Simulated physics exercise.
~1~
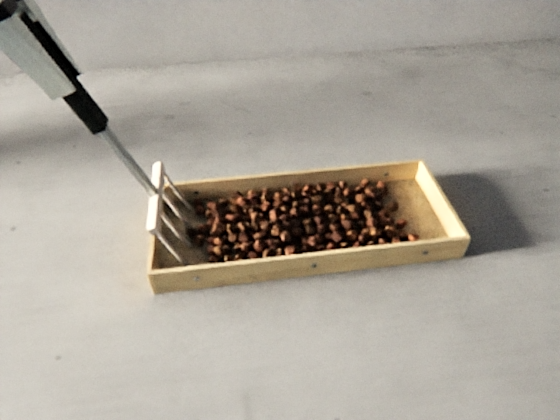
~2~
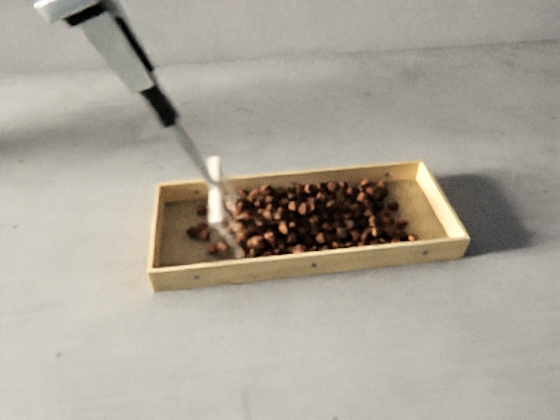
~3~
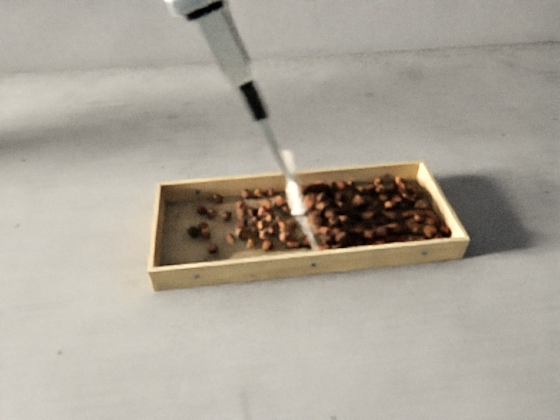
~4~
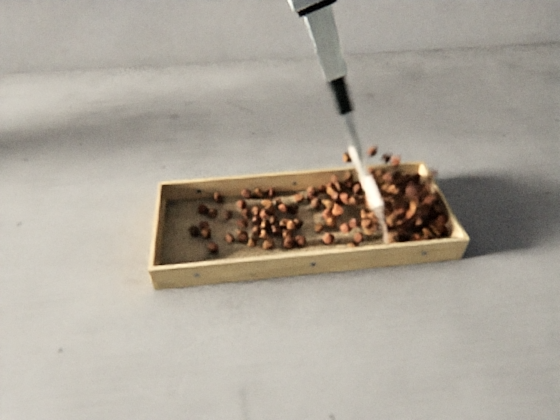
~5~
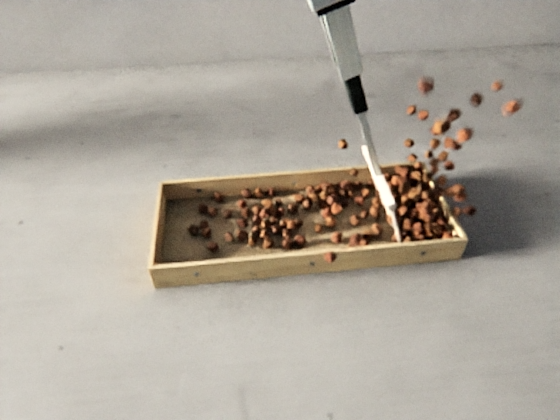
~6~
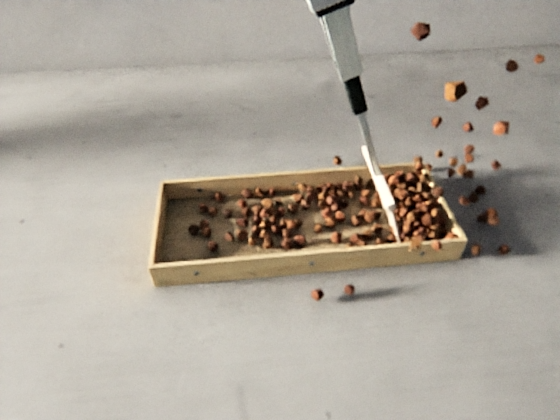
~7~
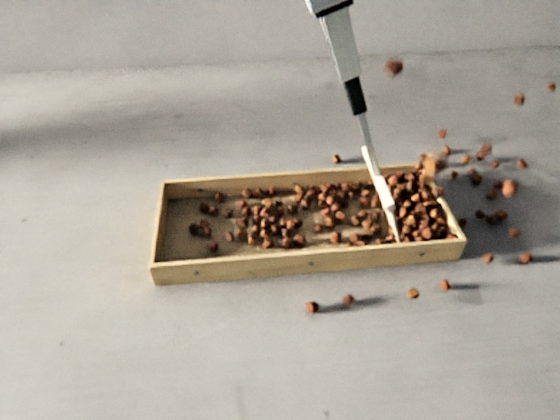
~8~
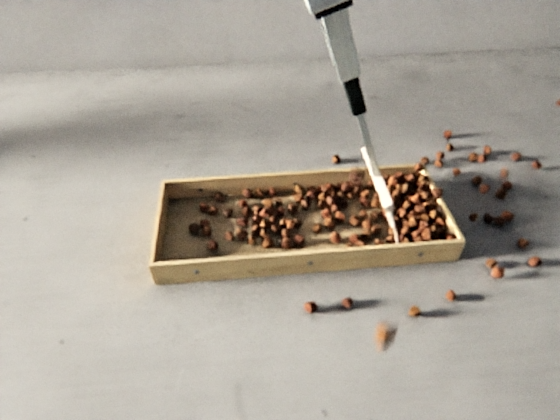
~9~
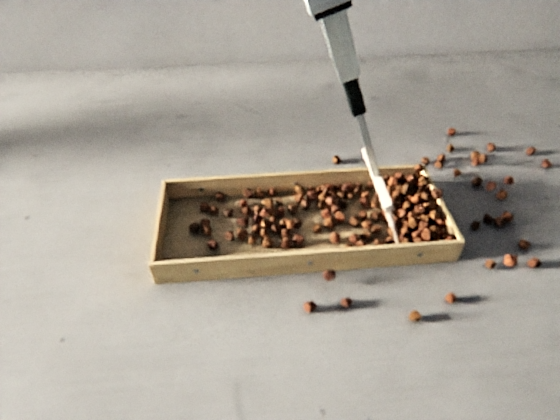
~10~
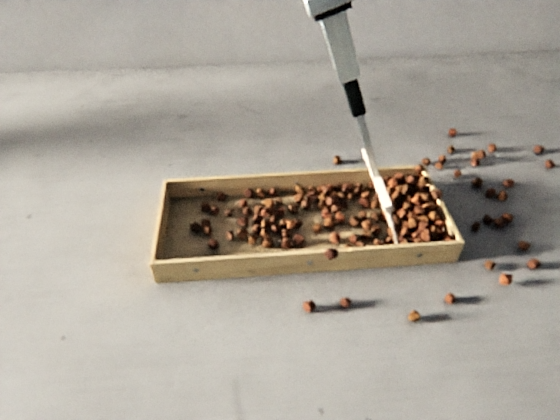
Robot arm sweeping a fork rightward through brown pellets in a wooden tray, flinging some out to scatter on the grey table.
